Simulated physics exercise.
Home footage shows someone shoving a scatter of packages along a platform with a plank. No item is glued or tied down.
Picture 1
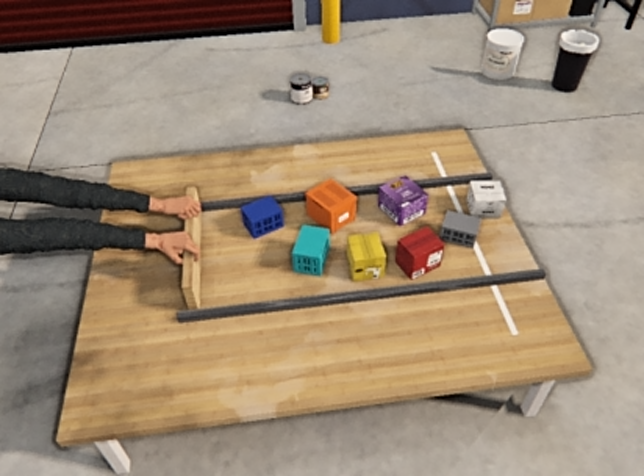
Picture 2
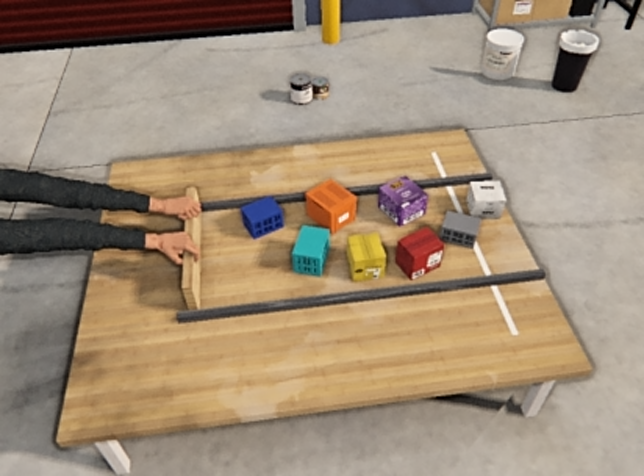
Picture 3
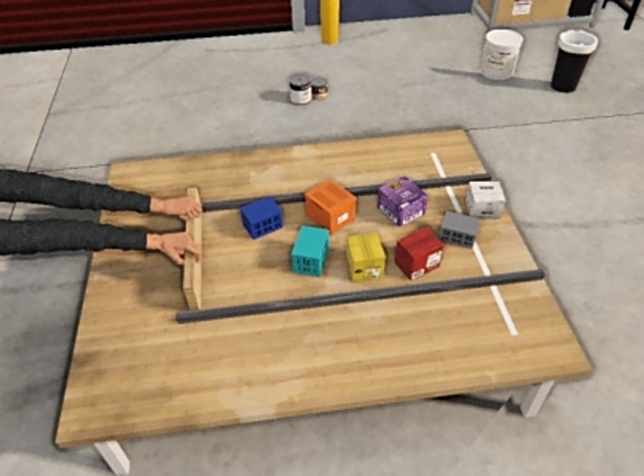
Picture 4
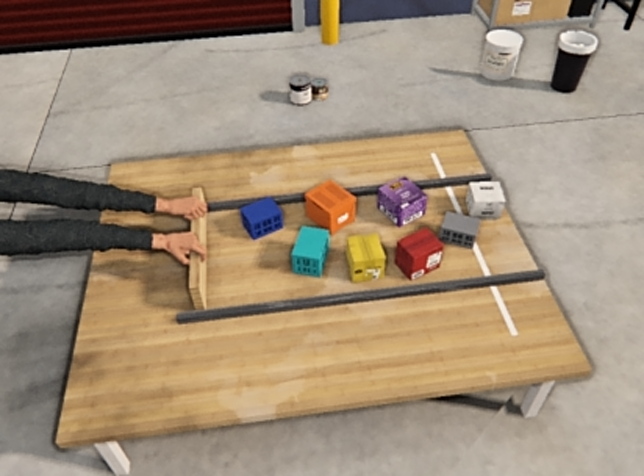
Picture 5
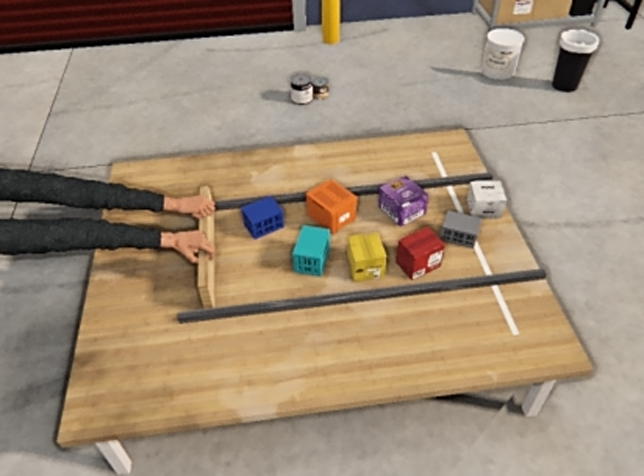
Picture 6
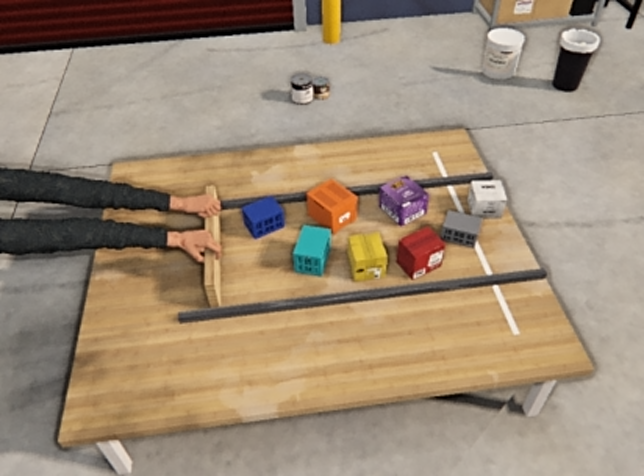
A wooden plank, gripped by two dark-sleeved hands at the left of a light wooden table seen from above in a concrete-floored workspace, rests still at first. To its right, between two dark rails, sit blue and turquoise crates, orange, yellow, purple and red boxes, and a grey crate and white box near a white line. The hands then slide the plank slightly rightward, touching nothing, while the packages and camera stay still.
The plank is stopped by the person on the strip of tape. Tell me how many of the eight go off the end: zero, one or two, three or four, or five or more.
The answer is three or four.
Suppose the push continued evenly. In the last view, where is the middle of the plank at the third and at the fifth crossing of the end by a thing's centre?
At (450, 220) for the third, at (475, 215) for the fifth.
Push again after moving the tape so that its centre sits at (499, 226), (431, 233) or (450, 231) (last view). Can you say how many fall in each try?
Result per try: 6; 1; 3.
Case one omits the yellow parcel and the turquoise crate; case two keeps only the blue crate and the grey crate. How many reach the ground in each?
The number is 3 for the first case and 3 for the second.
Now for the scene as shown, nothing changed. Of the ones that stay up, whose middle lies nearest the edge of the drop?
Foremost, the grey crate.
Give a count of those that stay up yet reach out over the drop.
The tally is 2.
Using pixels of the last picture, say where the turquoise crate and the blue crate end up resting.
Final spots - turquoise crate (489, 228), blue crate (477, 199).
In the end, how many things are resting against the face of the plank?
Count: 2.
A little later, none off yet; white box at rest near (487, 200); grey crate at rest near (461, 229); purple box at rest near (404, 201).
Next, none off yet; white box at rest near (487, 200); grey crate at rest near (461, 229); purple box shifted about its own width near (438, 197).
Later still, one off so far; white box dropping near (529, 240); grey crate shifted a little near (474, 226); purple box shifted well along near (499, 195).
When it is over, the number that fall off is three or four; down, orange tote, red parcel, purple box and white box.
